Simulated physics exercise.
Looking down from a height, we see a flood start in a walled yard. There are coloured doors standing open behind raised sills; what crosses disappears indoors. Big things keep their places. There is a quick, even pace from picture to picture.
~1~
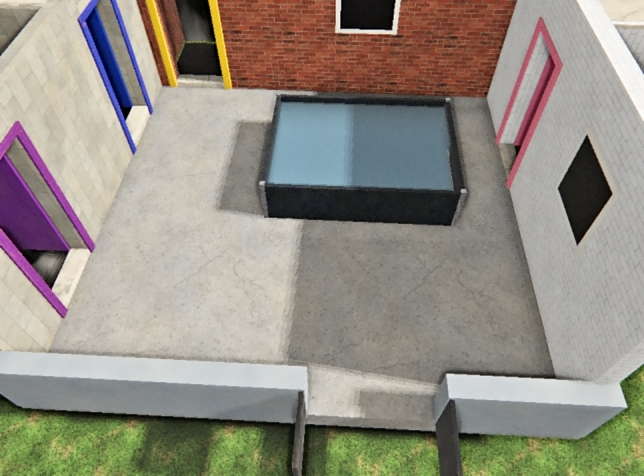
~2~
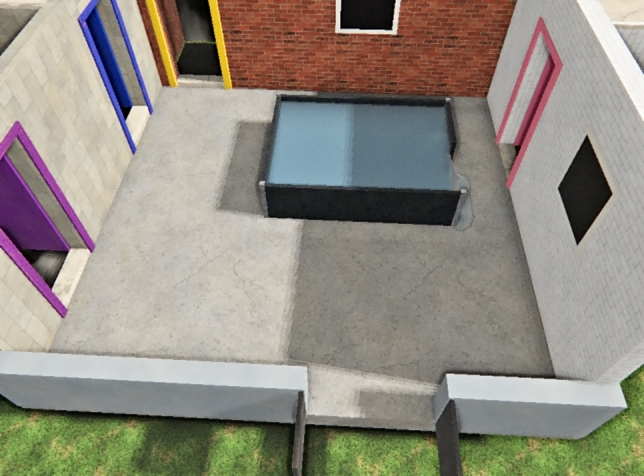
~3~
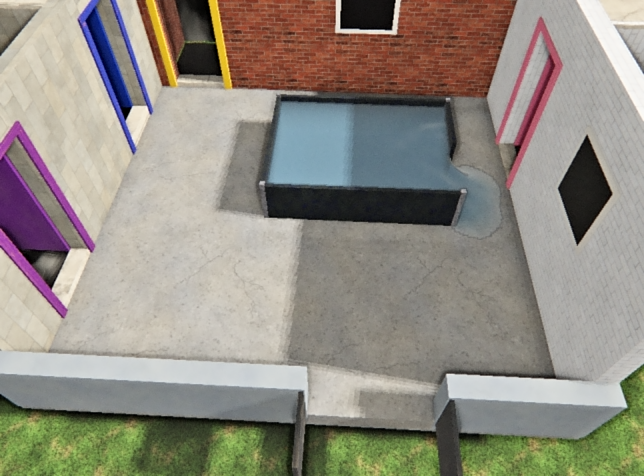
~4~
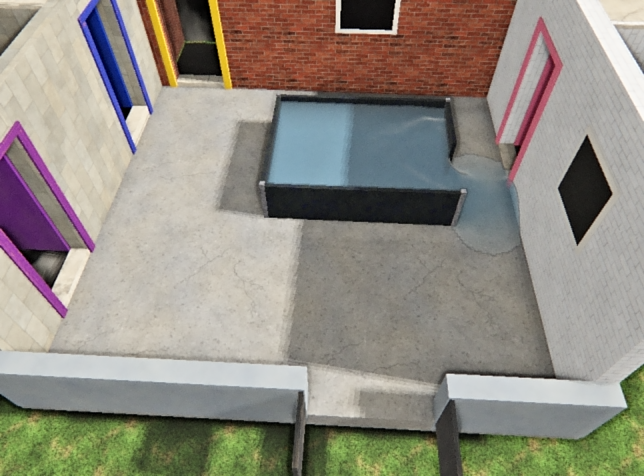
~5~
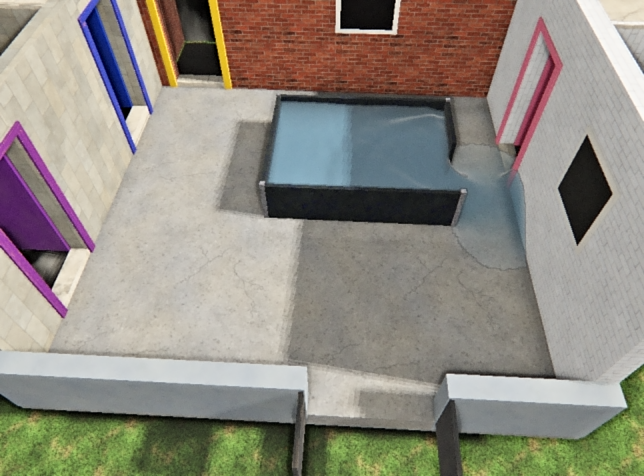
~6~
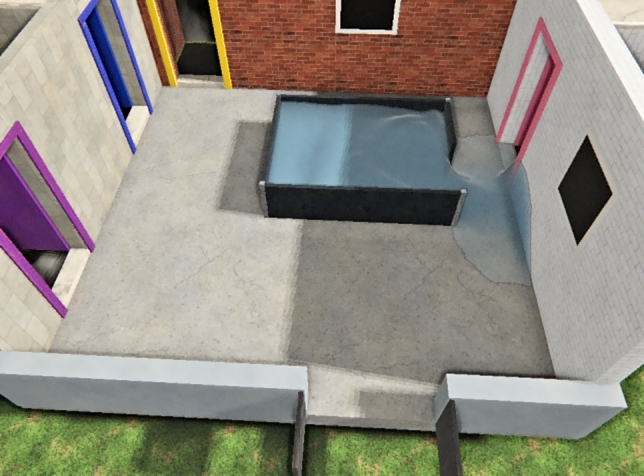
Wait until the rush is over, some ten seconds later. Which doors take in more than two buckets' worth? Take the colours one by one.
The pink door does; the purple door does not; the blue door does not; the yellow door does not.
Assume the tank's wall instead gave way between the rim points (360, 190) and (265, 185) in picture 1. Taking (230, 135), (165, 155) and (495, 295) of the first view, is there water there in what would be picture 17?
Sequence: Spared / spared / spared.
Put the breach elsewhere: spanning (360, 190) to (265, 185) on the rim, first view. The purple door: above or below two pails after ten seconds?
With the breach moved, the purple one overshoots.
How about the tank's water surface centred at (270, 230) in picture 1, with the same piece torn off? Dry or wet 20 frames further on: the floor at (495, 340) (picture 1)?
Submerged.
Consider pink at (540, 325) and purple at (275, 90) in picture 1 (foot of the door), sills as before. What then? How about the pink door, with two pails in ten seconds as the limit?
Well, the pink one simply runs past it.
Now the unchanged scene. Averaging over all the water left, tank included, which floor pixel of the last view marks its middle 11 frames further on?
I'd mark it close to (402, 191).
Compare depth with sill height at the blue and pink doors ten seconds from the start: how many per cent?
Approx. 40 % followed by 180 %.
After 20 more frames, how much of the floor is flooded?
Some 45 per cent.
A moment on, water covers 15 % of the floor; the pink door over two buckets in, the purple door not reached, the blue door not reached, the yellow door not reached.
Next, water covers 25 % of the floor; the pink door far over two buckets in, the purple door not reached, the blue door not reached, the yellow door not reached.
Then, water covers 45 % of the floor; the pink door far over two buckets in, the purple door not reached, the blue door not reached, the yellow door not reached.
Later, water covers 85 % of the floor; the pink door far over two buckets in, the purple door wet at the sill, nothing in, the blue door wet at the sill, nothing in, the yellow door wet at the sill, nothing in.
In the end, water covers 100 % of the floor; the pink door far over two buckets in, the purple door under two buckets in, the blue door wet at the sill, nothing in, the yellow door wet at the sill, nothing in.
